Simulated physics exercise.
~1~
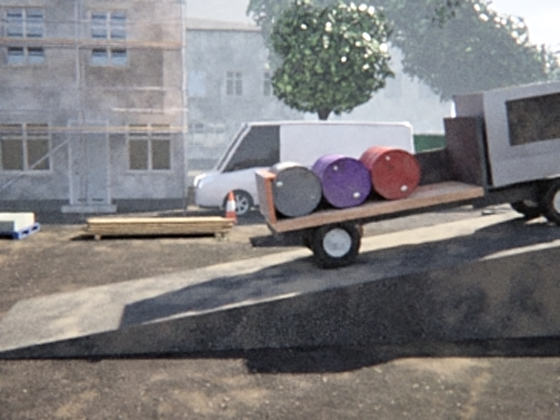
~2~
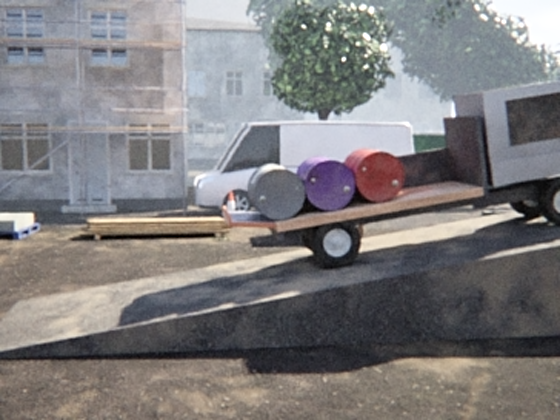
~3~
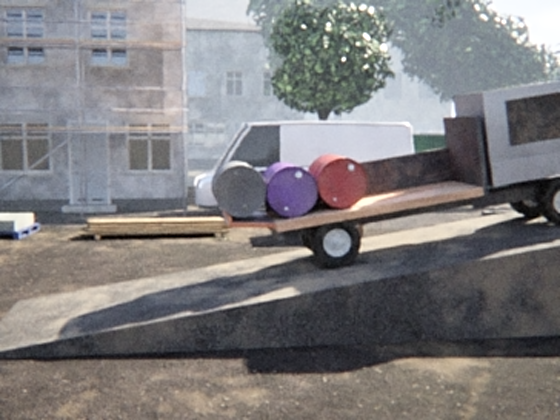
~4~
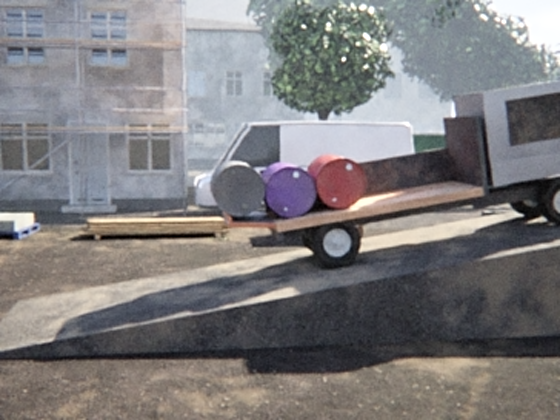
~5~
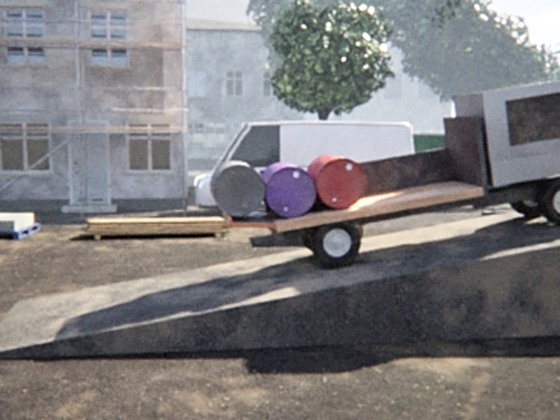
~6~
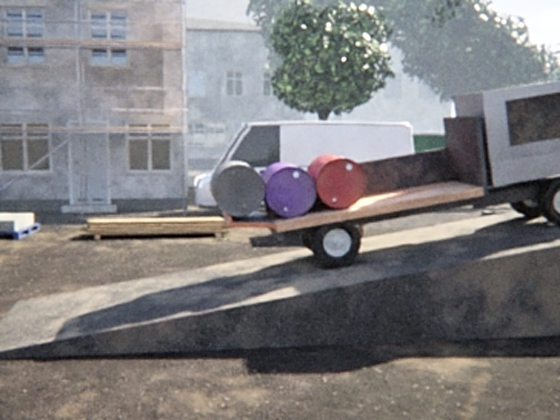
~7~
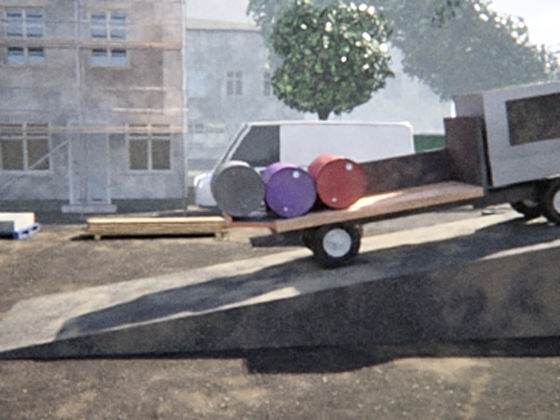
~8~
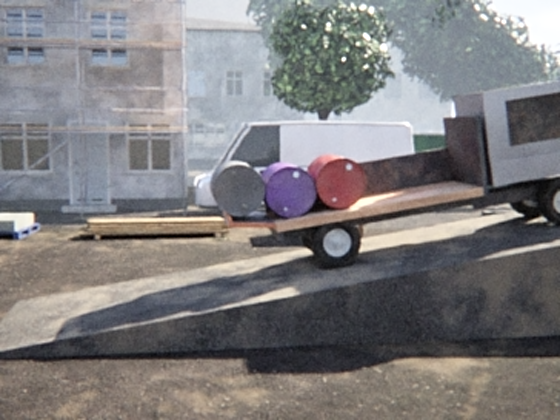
To begin with, three drums, one grey, one purple and one red, lie side by side against the raised tailgate of a flatbed parked on a slope, its tail end low and pointing left. The tailgate swings down and hangs out roughly in line with the bed. The drums roll left after it, staying close together. The grey one leads onto the lowered gate and halts near its outer edge, with the purple and red ones stopping in a row behind it. All three then sit still, and none drops to the ground.
